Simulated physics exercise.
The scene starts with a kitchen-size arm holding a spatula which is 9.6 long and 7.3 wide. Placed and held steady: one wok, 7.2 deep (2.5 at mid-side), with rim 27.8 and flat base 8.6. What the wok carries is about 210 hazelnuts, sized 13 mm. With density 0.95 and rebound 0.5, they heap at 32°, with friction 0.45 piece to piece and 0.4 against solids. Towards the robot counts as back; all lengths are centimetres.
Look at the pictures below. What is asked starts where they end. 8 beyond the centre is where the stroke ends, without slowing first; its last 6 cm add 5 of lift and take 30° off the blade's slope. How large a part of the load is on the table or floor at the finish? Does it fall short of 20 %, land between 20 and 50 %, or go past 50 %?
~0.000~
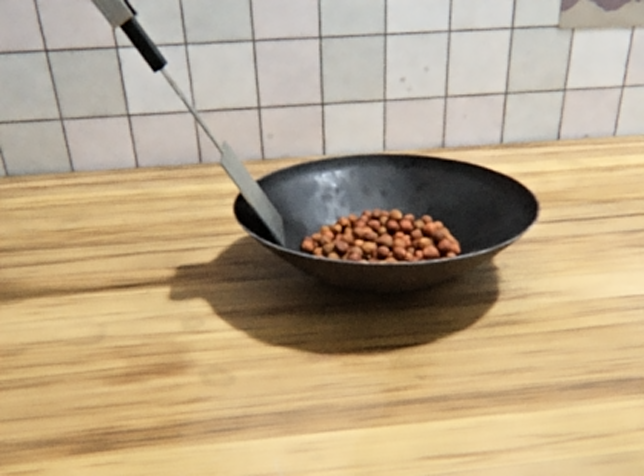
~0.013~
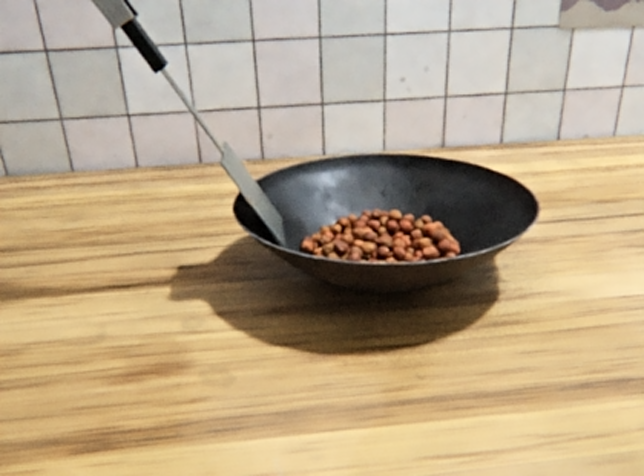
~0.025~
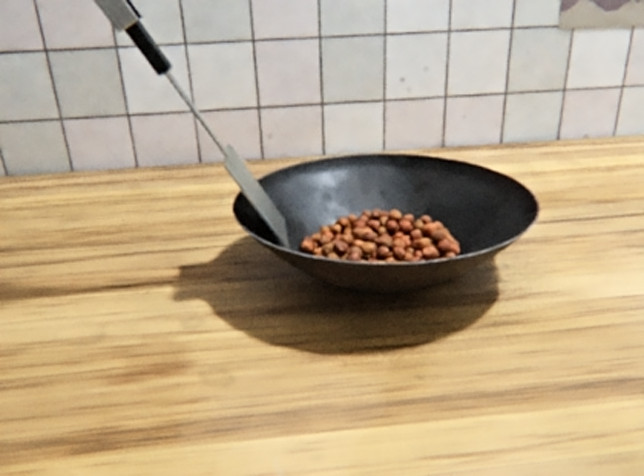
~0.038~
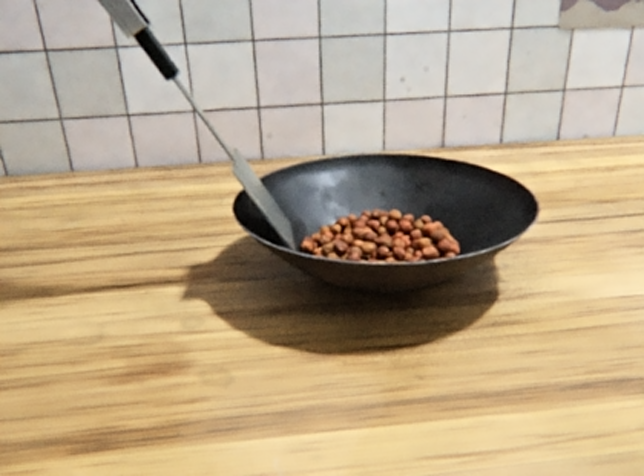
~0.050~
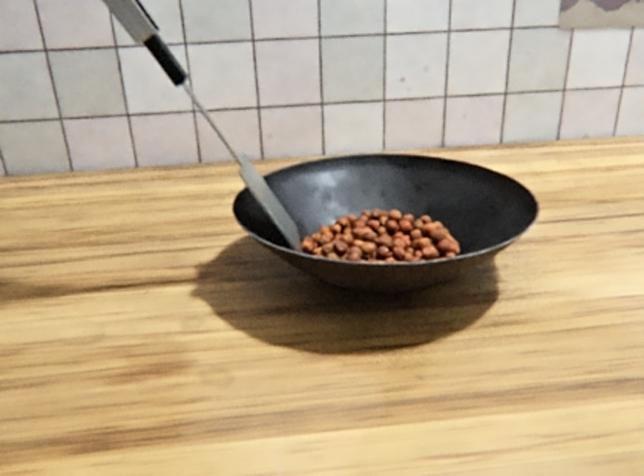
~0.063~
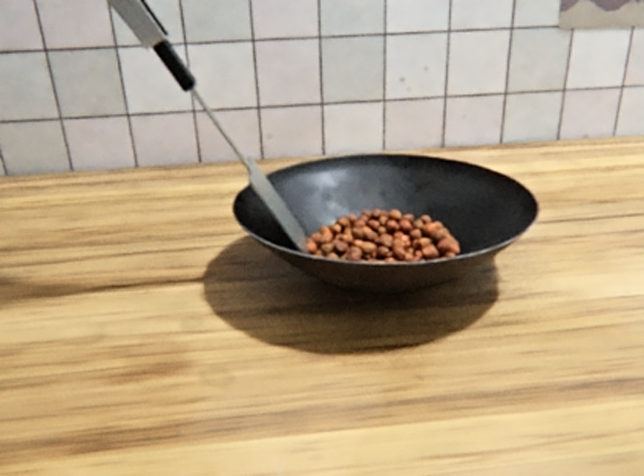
It falls short of 20 %.
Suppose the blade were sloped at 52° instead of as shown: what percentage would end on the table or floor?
That would leave close to 5 per cent on the table or floor.
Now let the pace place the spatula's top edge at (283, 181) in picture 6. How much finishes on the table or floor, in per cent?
Roughly 40 per cent.
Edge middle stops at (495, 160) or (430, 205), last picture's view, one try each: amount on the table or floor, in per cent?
Close to 25 and close to 0 per cent, respectively.
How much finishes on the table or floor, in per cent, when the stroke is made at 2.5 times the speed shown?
That comes to some 35 per cent, roughly.
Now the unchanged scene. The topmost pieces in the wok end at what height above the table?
6.5 cm.
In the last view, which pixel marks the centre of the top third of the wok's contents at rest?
Close to pixel (454, 227).
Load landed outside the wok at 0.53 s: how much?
Some 5 per cent.
After 0.17 s, sloping 60°, highest piece 6 above the table; 211 in the wok.
After 0.28 s, sloping 50°, highest piece 8 above the table; 211 in the wok.
After 0.53 s, sloping 30°, highest piece 8 above the table; 197 in the wok, 6 on the table or floor, 8 on the blade or in flight.
After 1.58 s, sloping 30°, highest piece 6 above the table; 197 in the wok, 14 on the table or floor.
In the end, 197 in the wok, 14 on the table or floor. That is 7 % on the table or floor.
